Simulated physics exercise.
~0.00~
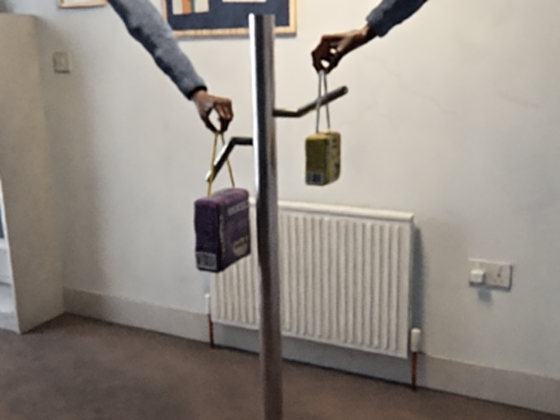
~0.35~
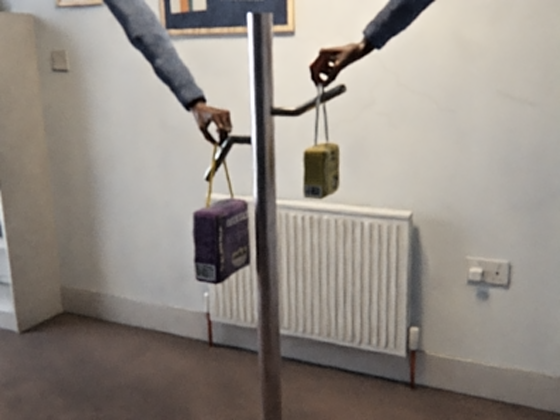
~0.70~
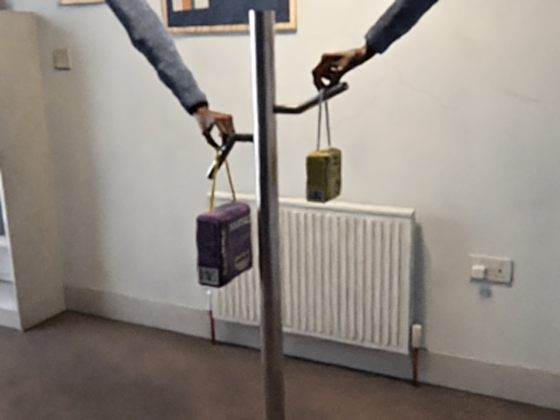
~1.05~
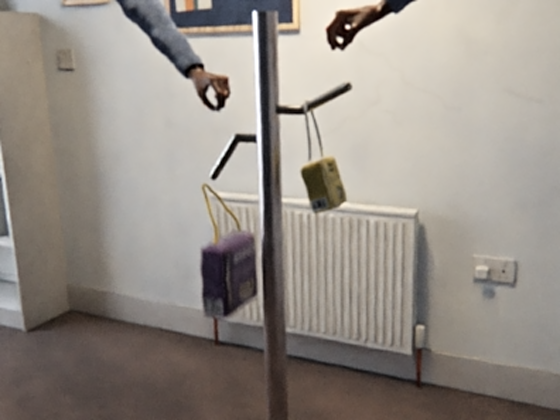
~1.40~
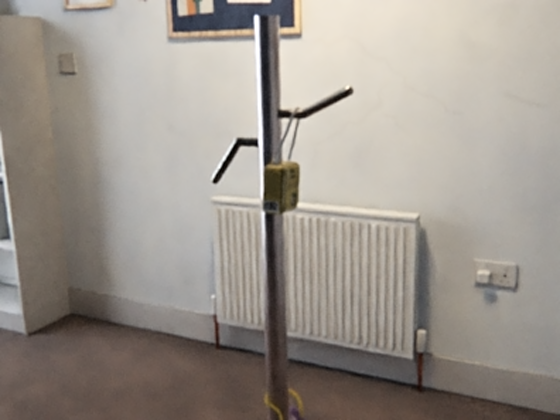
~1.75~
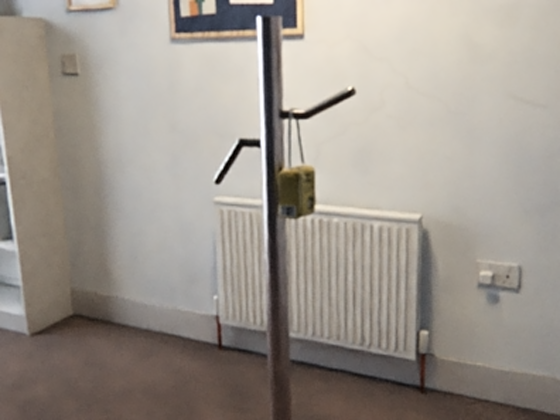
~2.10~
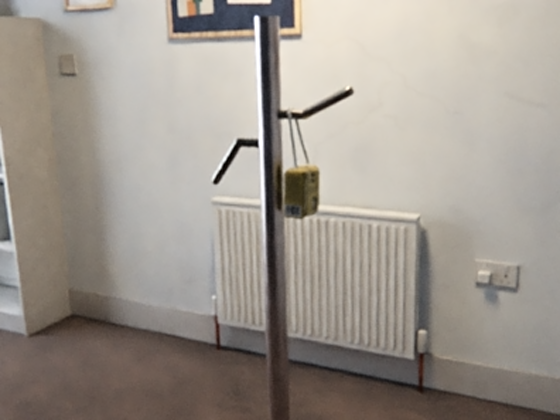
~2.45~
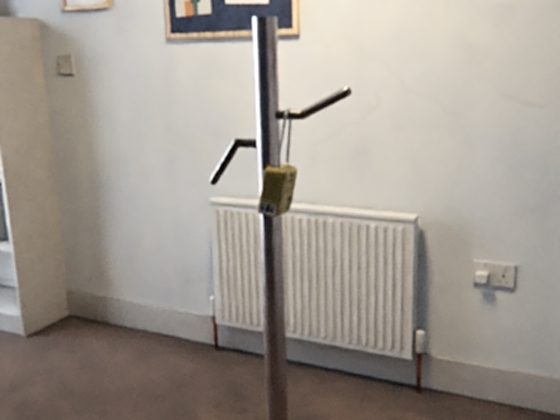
In a room with pale walls and a white radiator, two hands hold a purple bag and a smaller yellow pouch by their loops beside the pegs of a metal post. The left peg slopes downward, while the right one angles upward. The hands lower both items slightly, then let go and draw back out of view. The purple bag slides off the left peg and drops to the floor at the foot of the post. The yellow pouch swings left against the post, then sways gently back and forth, still hanging from the right peg at the end.
